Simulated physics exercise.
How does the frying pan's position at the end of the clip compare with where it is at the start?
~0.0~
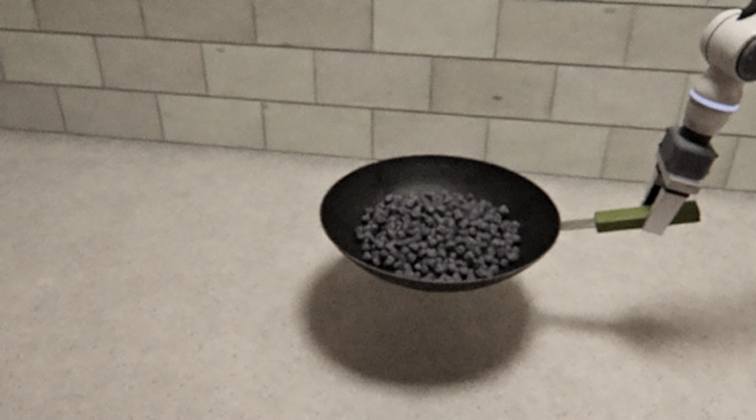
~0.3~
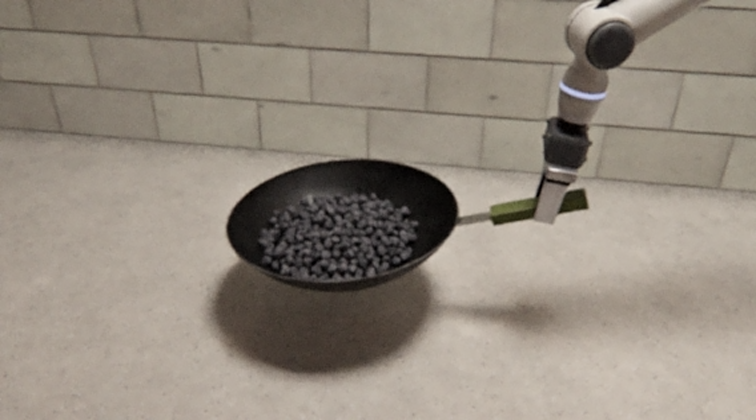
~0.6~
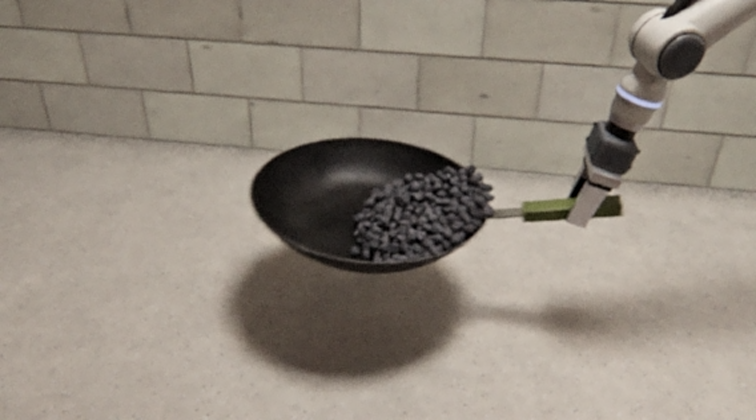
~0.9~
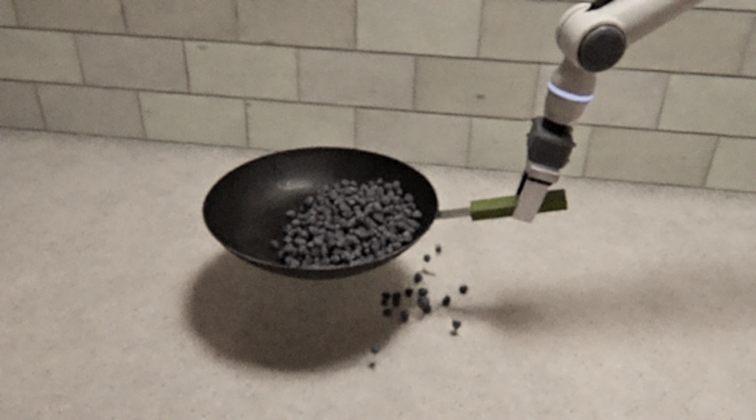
The frying pan is clearly farther to the left in the view at the end than it is at the start, and only slightly higher.
